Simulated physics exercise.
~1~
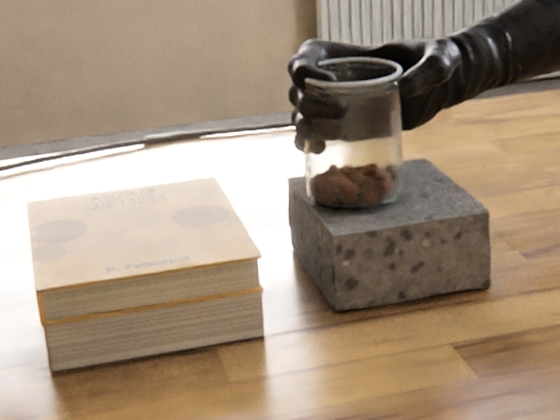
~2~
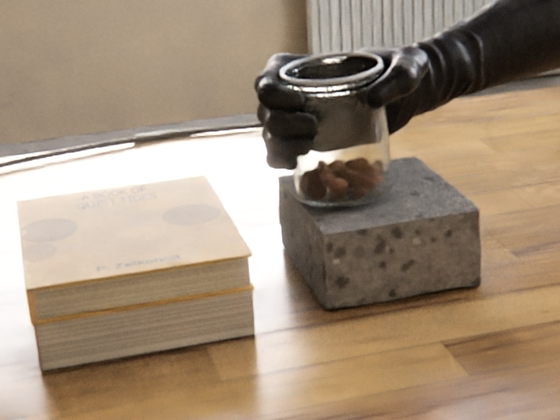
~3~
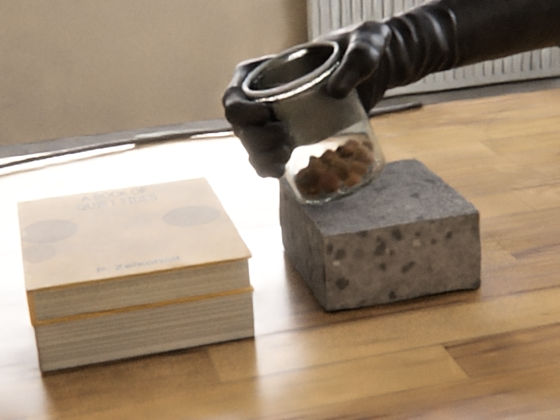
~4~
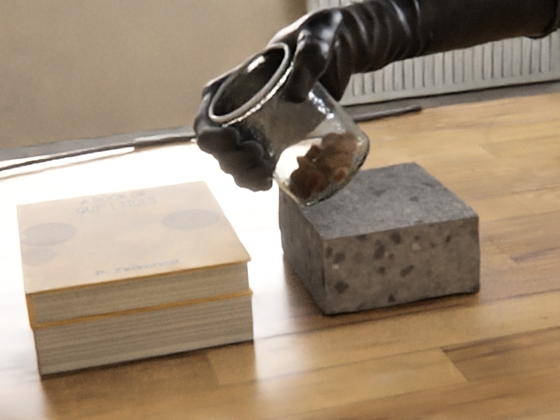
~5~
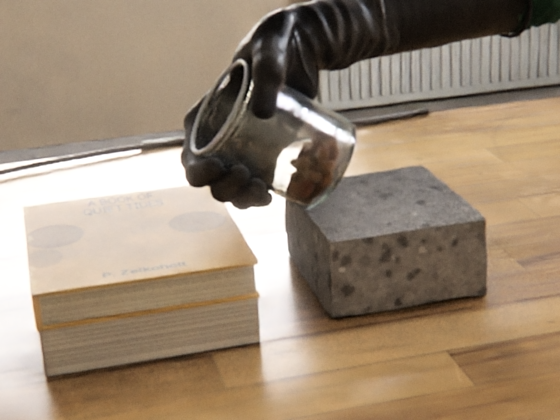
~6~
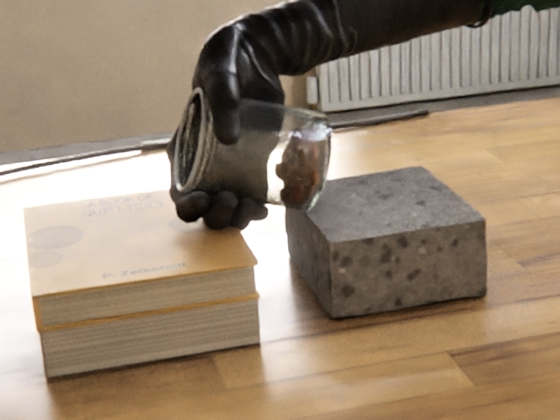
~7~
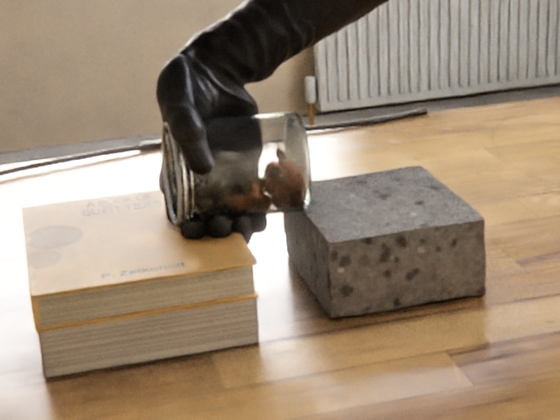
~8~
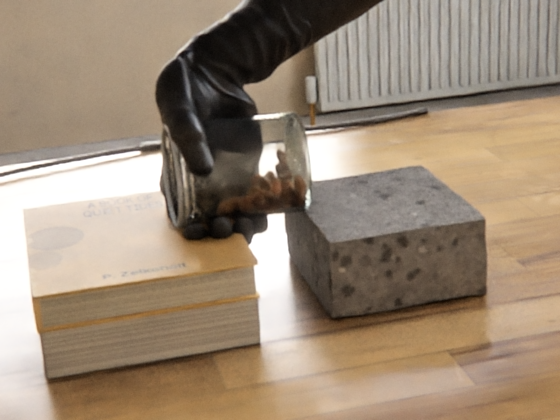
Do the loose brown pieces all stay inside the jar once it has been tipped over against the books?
Yes, they all stay inside. The pieces slide and settle along the lower side of the glass, but none of them pass the rim.
A black-gloved hand reaches in from the upper right, holding a glass jar part-filled with loose reddish-brown pieces on a speckled grey block. The slightly swaying view looks down on a sunlit wooden floor, with a pile of orange-covered books at left and a white radiator behind. The hand tips the jar leftward, its mouth swinging toward the books while the contents shift inside. It keeps turning and lowering the jar until it lies on its side against the book pile. The pieces settle along the lower side of the glass, all still inside, with the hand still on the jar.
